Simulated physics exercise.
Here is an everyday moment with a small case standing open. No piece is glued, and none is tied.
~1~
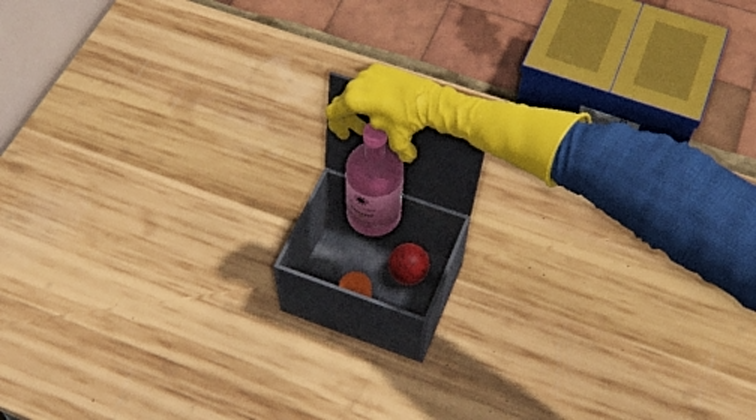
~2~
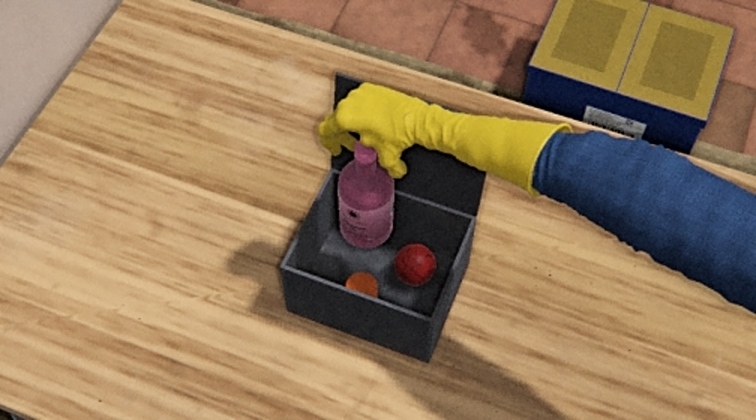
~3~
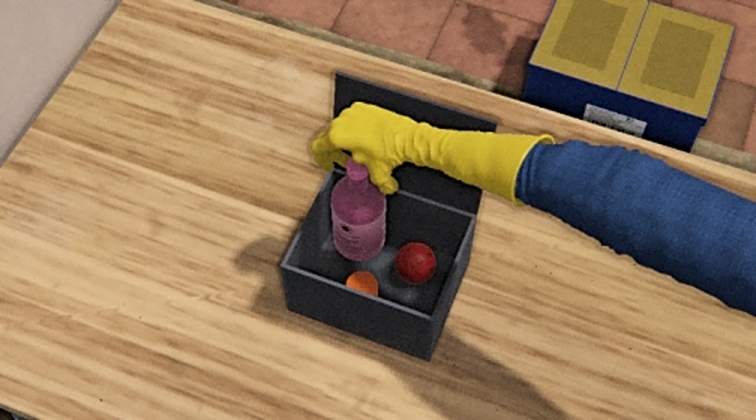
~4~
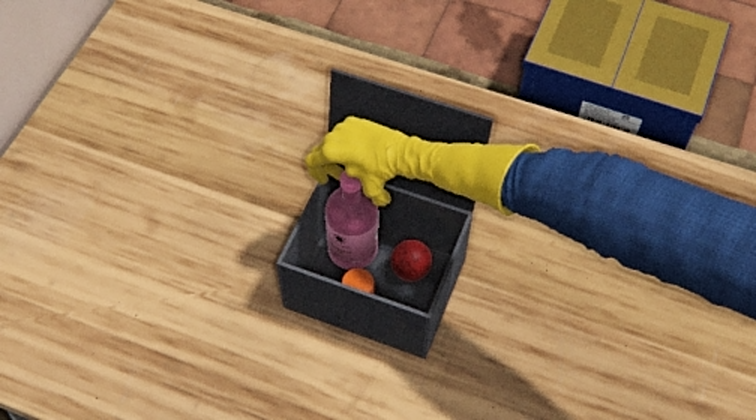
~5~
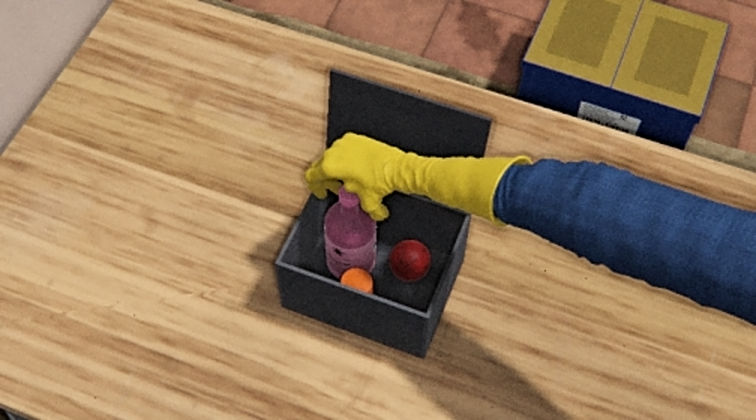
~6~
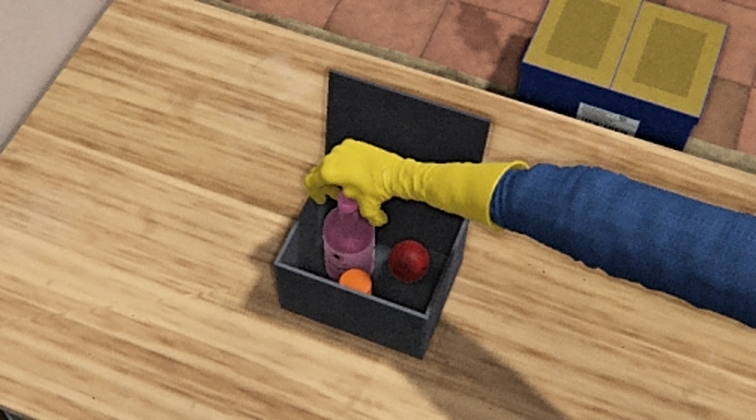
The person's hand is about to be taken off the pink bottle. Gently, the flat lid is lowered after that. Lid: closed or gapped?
Basically the lid doesn't make it down.
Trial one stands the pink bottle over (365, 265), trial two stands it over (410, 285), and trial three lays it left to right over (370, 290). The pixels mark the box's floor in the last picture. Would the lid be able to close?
First try: It will not close; second try: It will not close; third try: It sits on the rim.
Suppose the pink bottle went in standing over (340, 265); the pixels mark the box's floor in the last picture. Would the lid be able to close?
With this placement the lid is kept from closing.
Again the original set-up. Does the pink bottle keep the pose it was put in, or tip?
As it turns out, it keeps its original angle.
Then, 1.20 s past the last view, lid 86° above the rim.
Then, 1.60 s past the last view, lid 53° above the rim.
Then, 2.90 s past the last view, lid 46° above the rim.
Finally, lid 46° above the rim; all 3 still in place. Final places as the last picture's camera would see them, pink bottle near (349, 234).
